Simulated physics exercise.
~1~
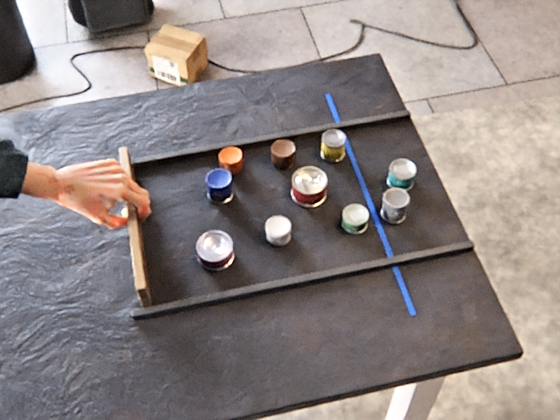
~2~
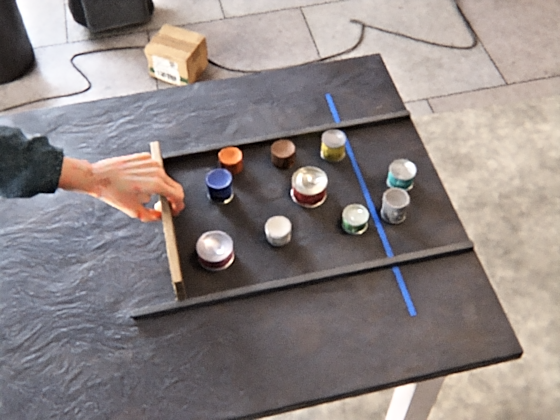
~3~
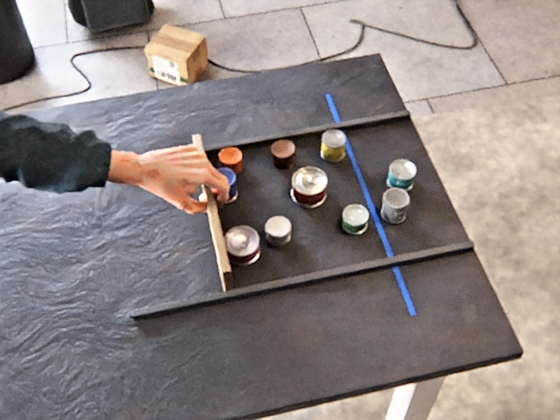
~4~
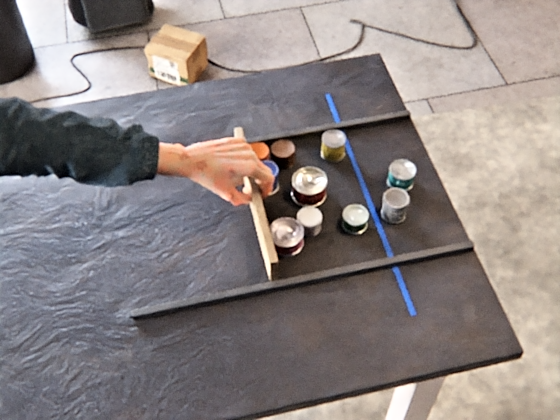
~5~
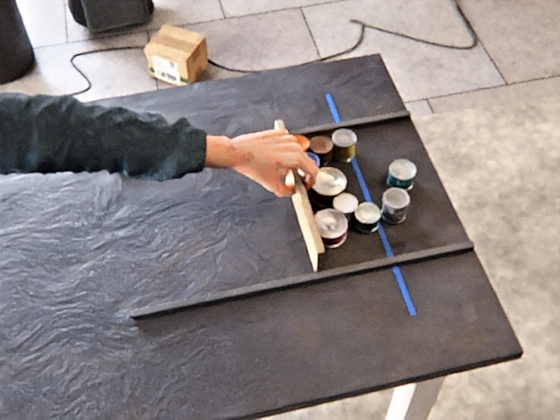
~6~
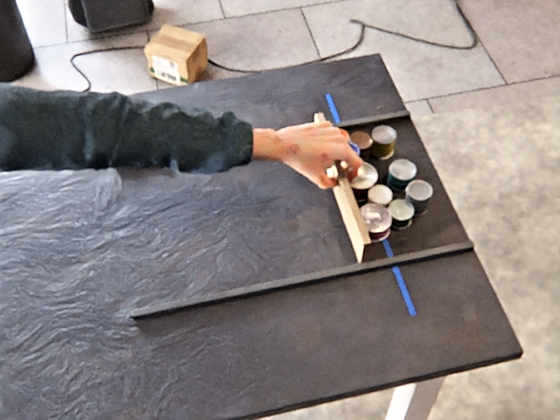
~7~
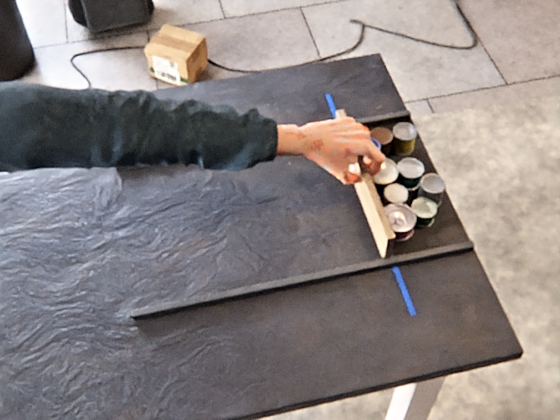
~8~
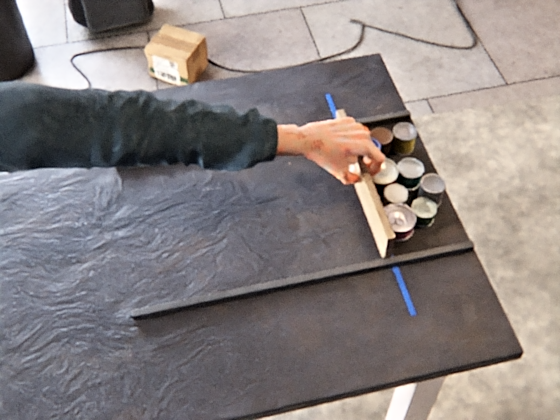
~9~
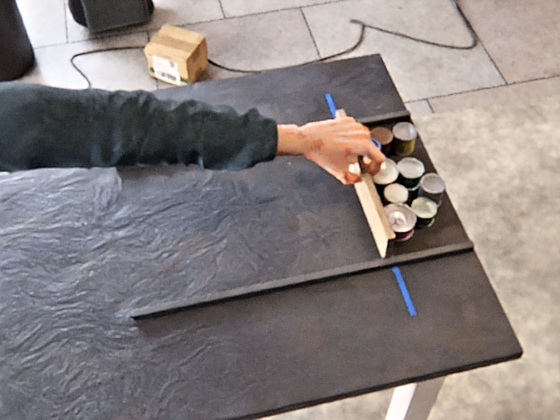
A hand slid an upright wooden board rightward across a dark table, gathering scattered small tins and tubs as it went, and pushed them past the blue tape until it stopped there, leaving them packed together near the table's edge with none falling off.
